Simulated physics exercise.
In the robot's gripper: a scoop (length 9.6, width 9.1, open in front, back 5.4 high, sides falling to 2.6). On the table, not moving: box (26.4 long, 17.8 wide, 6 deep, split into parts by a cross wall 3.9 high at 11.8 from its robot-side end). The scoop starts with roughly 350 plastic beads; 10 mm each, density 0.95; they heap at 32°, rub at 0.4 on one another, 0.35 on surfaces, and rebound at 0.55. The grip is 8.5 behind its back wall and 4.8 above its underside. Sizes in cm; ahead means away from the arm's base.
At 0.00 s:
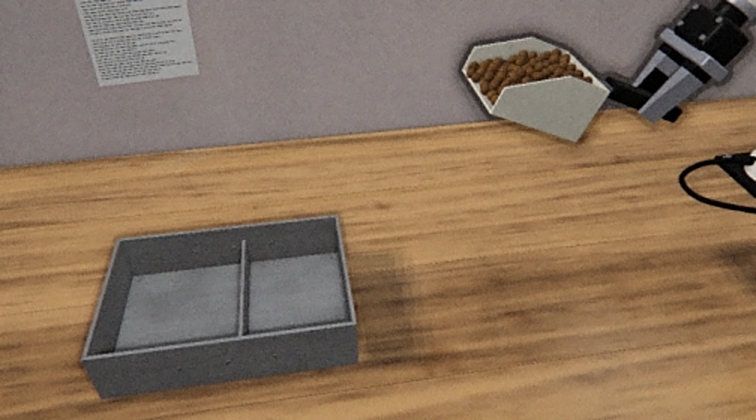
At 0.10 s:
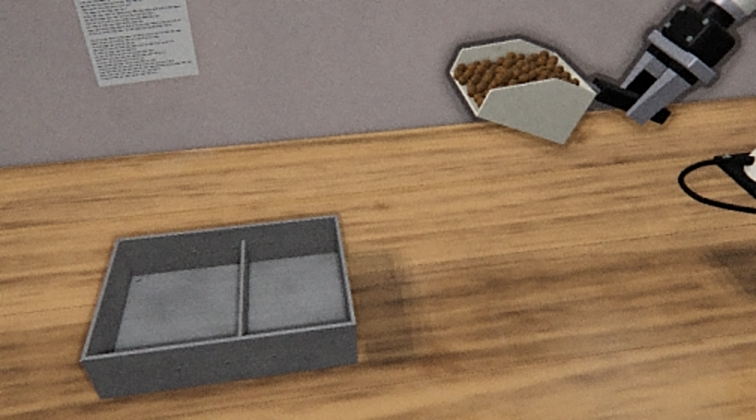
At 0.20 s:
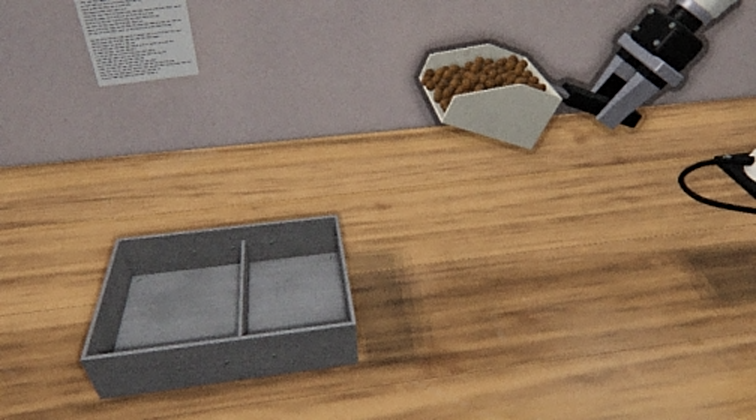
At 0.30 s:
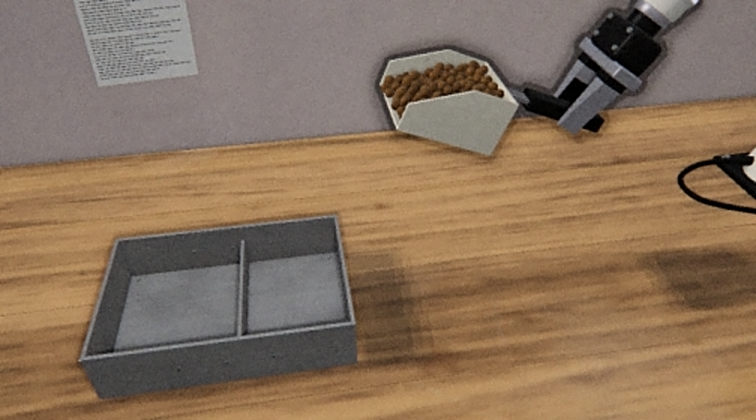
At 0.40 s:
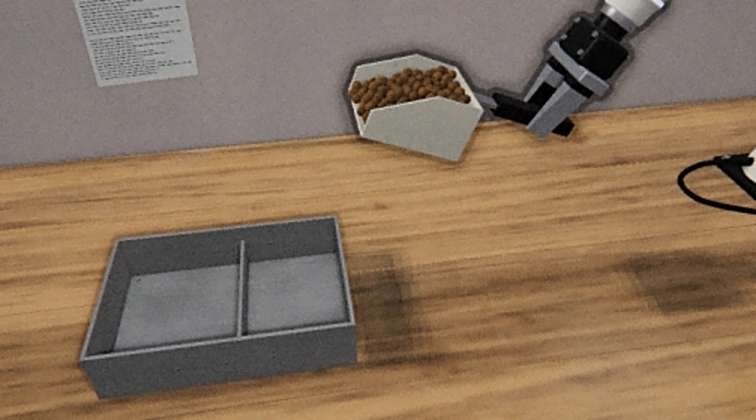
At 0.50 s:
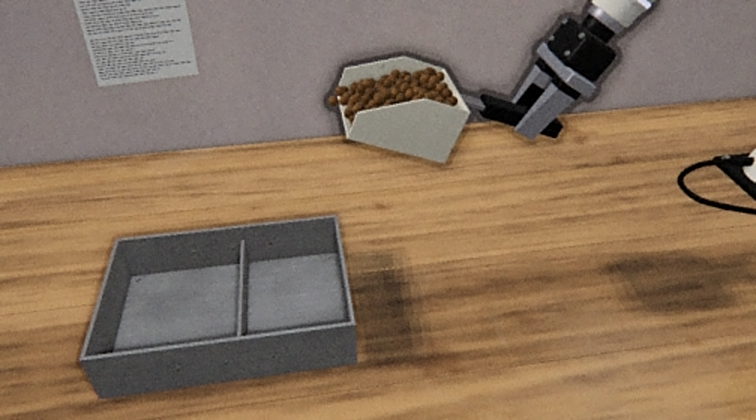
The video shows a robotic gripper carrying a pale scoop heaped with small brown beads leftward and slightly downward above a wooden table, slowing near the last moments, while a gray tray with two compartments stays still.
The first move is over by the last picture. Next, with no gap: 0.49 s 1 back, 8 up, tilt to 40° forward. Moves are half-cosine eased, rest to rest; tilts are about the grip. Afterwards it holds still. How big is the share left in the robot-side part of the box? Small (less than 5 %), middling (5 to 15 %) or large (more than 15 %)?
In the robot-side part of the box the share is small, less than 5 %.
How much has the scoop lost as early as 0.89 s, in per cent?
About 25 per cent by then.
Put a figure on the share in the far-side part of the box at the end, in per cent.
About 0 per cent.
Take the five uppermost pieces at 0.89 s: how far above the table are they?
Roughly 24 cm.
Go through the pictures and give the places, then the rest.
Scoop floor at (526, 104), tilted 24° backward; upper third of the load around (533, 76), from x 470 to 590, top at y 55; 346 on the scoop, in the first frame.
Scoop floor at (514, 106), tilted 24° backward; upper third of the load around (521, 78), from x 460 to 575, top at y 55, in the second frame.
Scoop floor at (483, 111), tilted 23° backward; upper third of the load around (489, 83), from x 425 to 545, top at y 60, in the third frame.
Scoop floor at (443, 118), tilted 23° backward; upper third of the load around (448, 88), from x 385 to 500, top at y 65, in the fourth frame.
Scoop floor at (410, 123), tilted 22° backward; upper third of the load around (415, 93), from x 355 to 465, top at y 70, in the fifth frame.
Scoop floor at (398, 125), tilted 22° backward; upper third of the load around (405, 95), from x 335 to 455, top at y 70; 345 on the scoop, 1 in flight or on a rim, in the sixth frame.
By 0.70 s, level, highest piece 27 above the table; 344 on the scoop, 1 in the robot-side part, 1 in flight or on a rim.
By 0.89 s, tilted 34° forward, highest piece 24 above the table; 267 on the scoop, 2 in the robot-side part, 77 in flight or on a rim.
By 1.19 s, tilted 40° forward, highest piece 16 above the table; 262 on the table or floor, 2 in the robot-side part, 82 in flight or on a rim.
By 2.24 s, tilted 40° forward, highest piece 2 above the table; 344 on the table or floor, 2 in the robot-side part.
Final count, 344 on the table or floor, 2 in the robot-side part. That is 1 % in the robot-side part of the box.
